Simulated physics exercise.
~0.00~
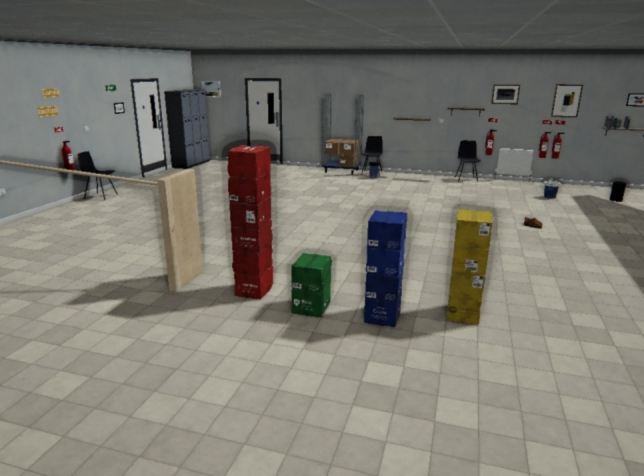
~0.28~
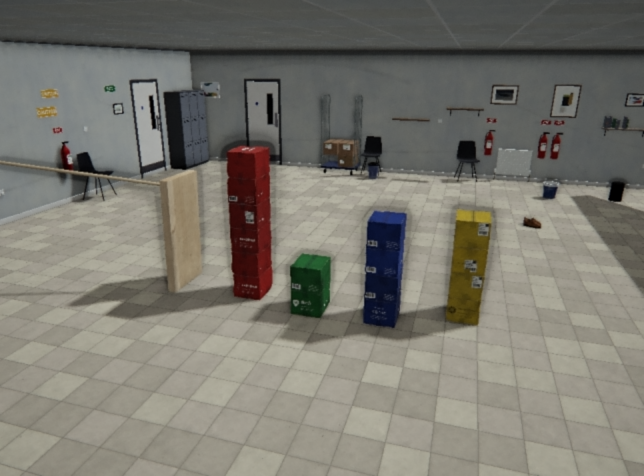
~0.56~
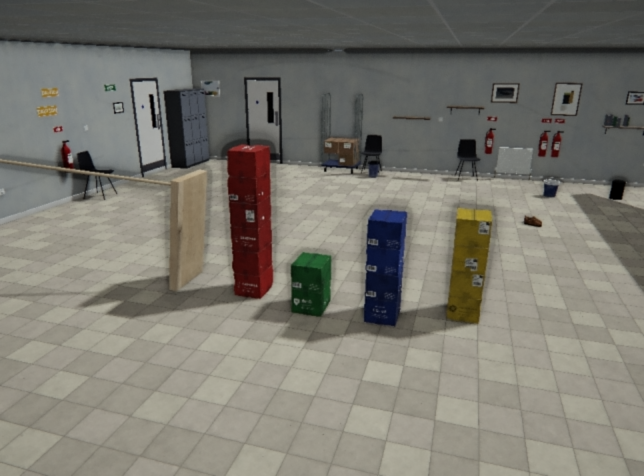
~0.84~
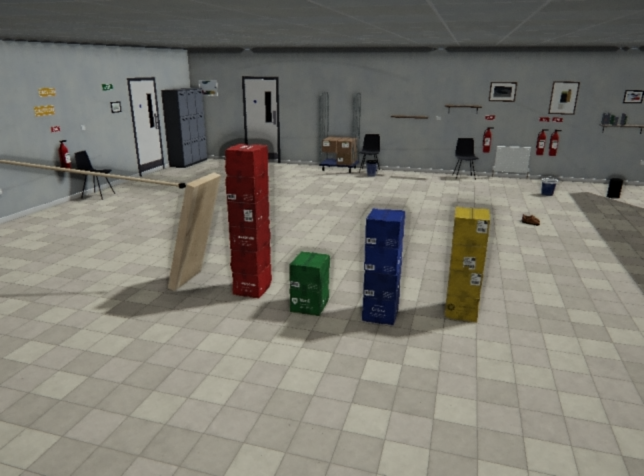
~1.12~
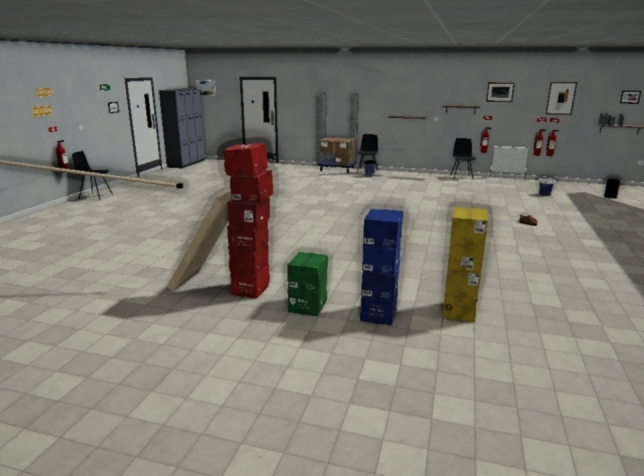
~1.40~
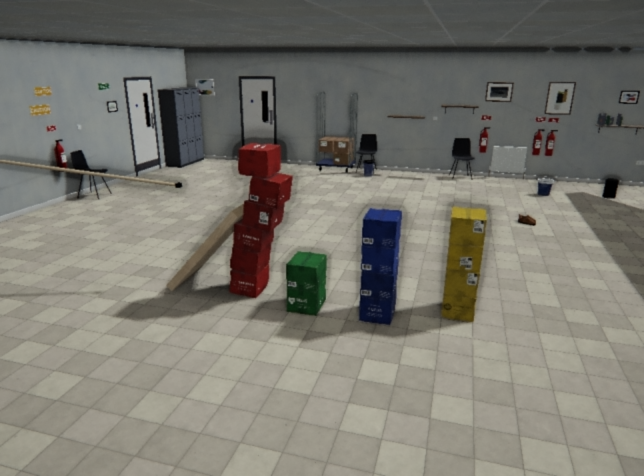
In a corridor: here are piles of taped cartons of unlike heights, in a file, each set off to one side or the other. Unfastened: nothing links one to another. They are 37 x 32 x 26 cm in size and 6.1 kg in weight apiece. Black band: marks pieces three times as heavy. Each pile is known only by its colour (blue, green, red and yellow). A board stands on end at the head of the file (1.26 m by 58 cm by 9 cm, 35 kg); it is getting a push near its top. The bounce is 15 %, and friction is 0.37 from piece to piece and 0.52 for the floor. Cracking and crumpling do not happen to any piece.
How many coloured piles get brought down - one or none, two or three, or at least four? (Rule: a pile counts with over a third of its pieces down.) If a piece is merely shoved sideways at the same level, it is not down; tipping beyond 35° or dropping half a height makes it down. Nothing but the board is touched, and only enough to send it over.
Two or three.
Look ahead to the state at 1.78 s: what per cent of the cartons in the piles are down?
5 per cent.
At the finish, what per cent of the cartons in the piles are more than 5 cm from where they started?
70 percent of them have shifted.
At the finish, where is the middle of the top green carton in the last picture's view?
Near pixel (348, 291).
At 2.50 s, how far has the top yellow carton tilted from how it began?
0°.
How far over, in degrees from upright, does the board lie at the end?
Roughly 75 degrees off upright.
Around 1.78 s, board 56° from upright; 1 of the 16 cartons down; top red carton 9 cm lower.
Around 2.50 s, board 65° from upright; 5 of the 16 cartons down; top red carton tipped 39°, 53 cm lower; top green carton tipped 26°.
Around 3.20 s, board 70° from upright; 9 of the 16 cartons down; top red carton on its side; top green carton tipped 42°, 16 cm lower.
Finally (4.5 s), board 73° from upright; 9 of the 16 cartons down; top blue carton upside down; top red carton upside down. Wrecked, blue, green and red. Seen by the last camera, middles, top blue carton near (576, 334), top red carton near (410, 266).
